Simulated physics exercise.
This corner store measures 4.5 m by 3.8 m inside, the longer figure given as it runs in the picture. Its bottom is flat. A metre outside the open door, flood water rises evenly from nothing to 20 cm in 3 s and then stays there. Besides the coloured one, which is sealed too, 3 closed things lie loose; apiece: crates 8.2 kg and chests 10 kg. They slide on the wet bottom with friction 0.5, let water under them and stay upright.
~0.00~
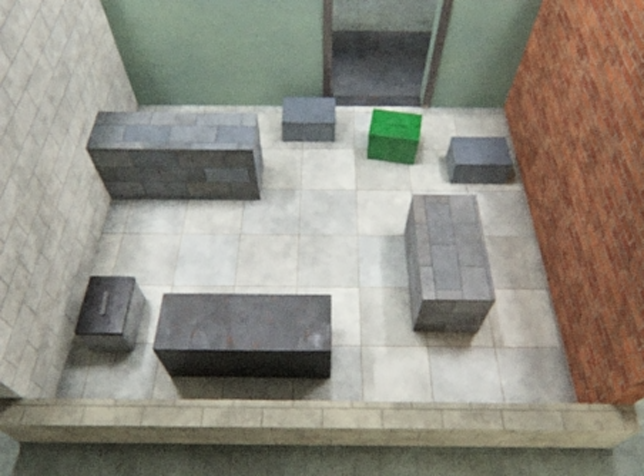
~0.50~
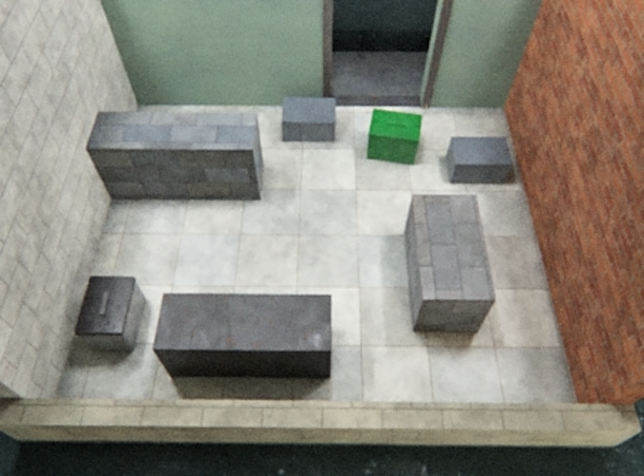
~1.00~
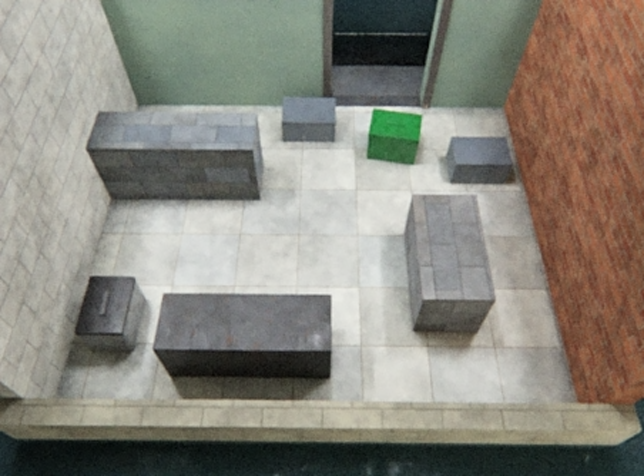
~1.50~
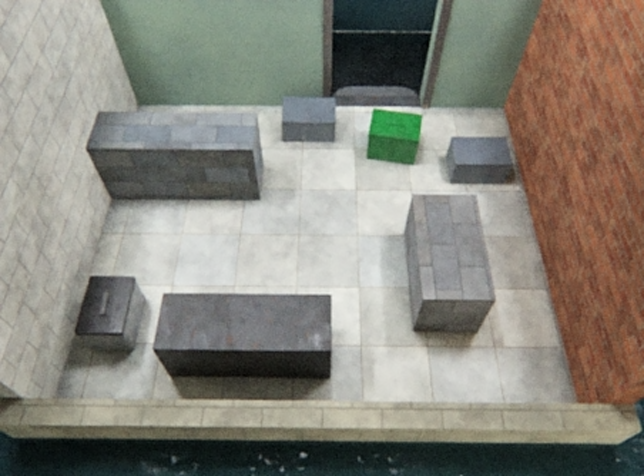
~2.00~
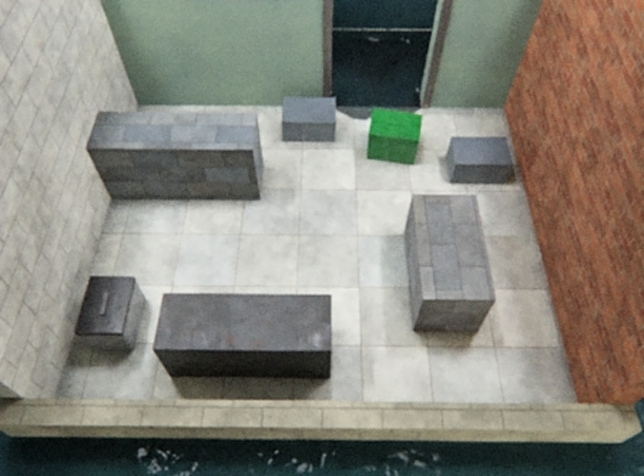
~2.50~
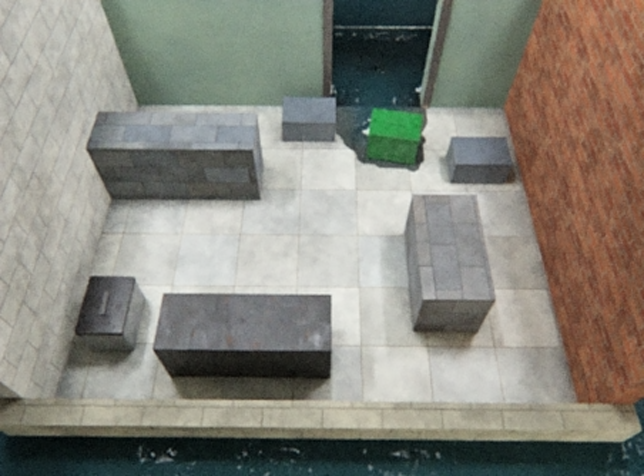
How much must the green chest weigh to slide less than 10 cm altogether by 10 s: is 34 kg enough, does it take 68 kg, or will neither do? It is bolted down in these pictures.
For it, only the larger load is enough.
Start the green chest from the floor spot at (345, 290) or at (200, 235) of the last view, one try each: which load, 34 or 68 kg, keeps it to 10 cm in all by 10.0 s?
In that order: The smaller is enough; either load holds.
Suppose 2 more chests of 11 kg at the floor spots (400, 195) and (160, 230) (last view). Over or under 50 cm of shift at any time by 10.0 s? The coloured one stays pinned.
In that order: Less, short of it.
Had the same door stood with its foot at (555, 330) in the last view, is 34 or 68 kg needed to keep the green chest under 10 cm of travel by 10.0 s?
Then the smaller load will do.
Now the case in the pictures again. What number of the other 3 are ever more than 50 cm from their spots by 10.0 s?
That makes 2.
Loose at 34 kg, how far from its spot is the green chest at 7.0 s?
Roughly 30 cm.
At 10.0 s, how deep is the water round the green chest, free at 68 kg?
Roughly 8 cm.
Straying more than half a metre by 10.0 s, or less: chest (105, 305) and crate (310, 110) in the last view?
In turn: Short of it, more.
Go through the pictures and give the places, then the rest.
The green chest at (396, 124), on the bottom; 0.0 m2 under water; 0 of 4 have shifted, in the first frame.
The green chest at (396, 124), on the bottom; 0.0 m2 under water; 0 of 4 have shifted, in the second frame.
The green chest at (396, 124) rests on the ground; 0.0 m2 under water; 0 of 4 have shifted, in the third frame.
The green chest at (396, 124) rests on the ground; water covers 0.0 m2; 0 of 4 have shifted, in the fourth frame.
The green chest at (396, 124), on the bottom; water covers 0.2 m2; 0 of 4 have shifted, in the fifth frame.
The green chest at (396, 124), on the bottom; 0.6 m2 under water; 0 of 4 have shifted, in the sixth frame.
After 3.5 s the green chest would be 5 cm from its start with 34 kg and 0 cm from its start with 68 kg; 8 cm of water round it then.
After 4.5 s the green chest would be 31 cm from its start with 34 kg and 0 cm from its start with 68 kg; 7 cm of water round it then.
After 7.0 s the green chest would be 31 cm from its start with 34 kg and 0 cm from its start with 68 kg; 7 cm of water round it then.
After 10.0 s the green chest would be 32 cm from its start with 34 kg and 0 cm from its start with 68 kg; 8 cm of water round it then.
